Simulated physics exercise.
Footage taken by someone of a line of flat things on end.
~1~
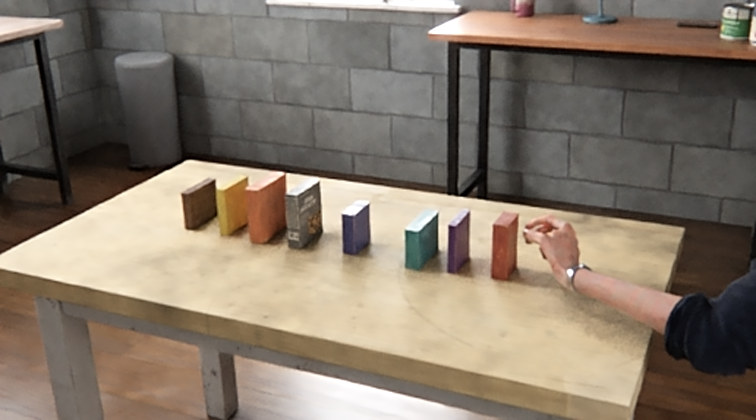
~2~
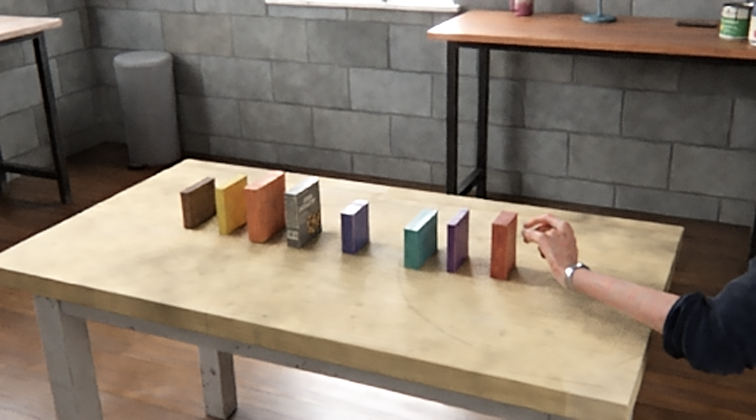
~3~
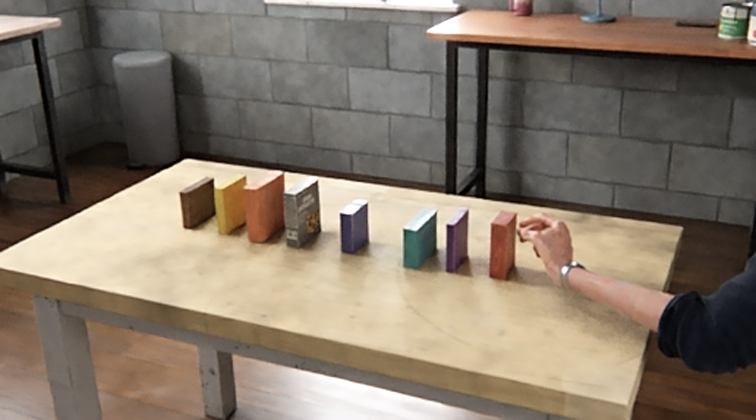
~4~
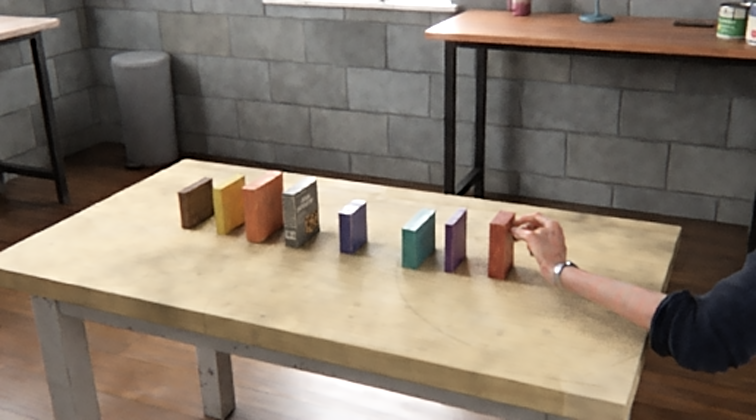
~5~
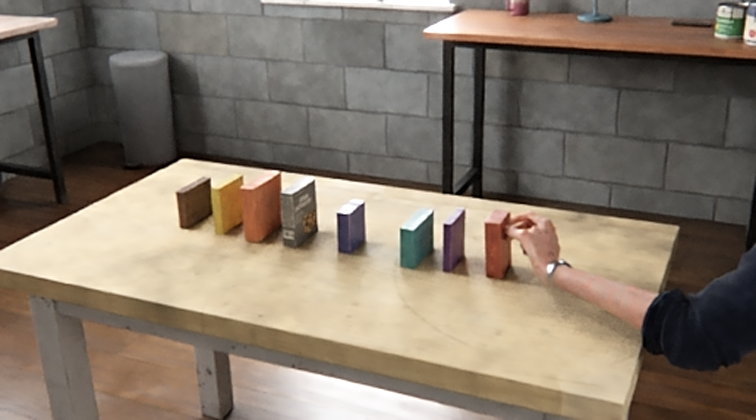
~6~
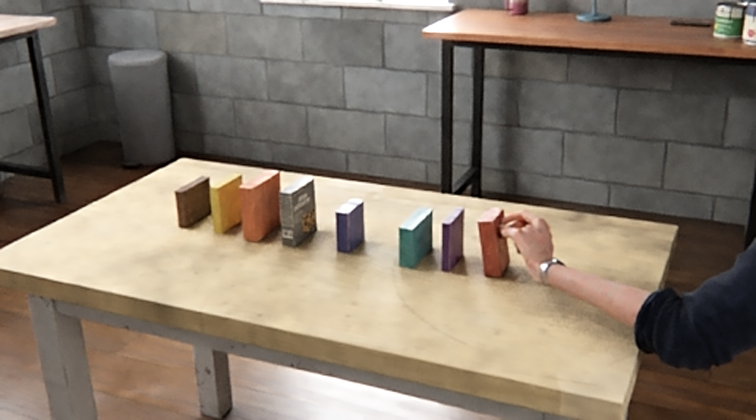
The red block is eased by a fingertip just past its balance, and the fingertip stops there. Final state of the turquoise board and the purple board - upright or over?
Result: The turquoise board will go over; the purple board will go over.
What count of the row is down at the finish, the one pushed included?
3.
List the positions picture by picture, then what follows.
In the first picture, turquoise board (422, 240); purple board (459, 241).
In the second picture, yellow board (233, 204); blue board (355, 227).
In the third picture, orange board (267, 206); grey packet (303, 212).
In the fourth picture, yellow board (231, 204); blue board (353, 227).
In the fifth picture, red block 3° over; orange board (263, 206); grey packet (300, 212).
In the sixth picture, red block 9° over; turquoise board (416, 238); purple board (453, 240).
Then, 0.30 s after the last picture, red block 42° over; purple board tipped 6° from how it was near (451, 239).
Then, 0.50 s after the last picture, red block 71° over; purple board tipped 42° from how it was near (431, 239); turquoise board tipped 20° from how it was near (409, 235).
Then, 0.60 s after the last picture, red block 77° over; purple board tipped 65° from how it was near (423, 245); turquoise board tipped 64° from how it was near (394, 239).
At rest, tipped over on the table, turquoise board and purple board; the other 4 in place. Seen from the same camera at the end, turquoise board near (388, 245), purple board near (421, 245).
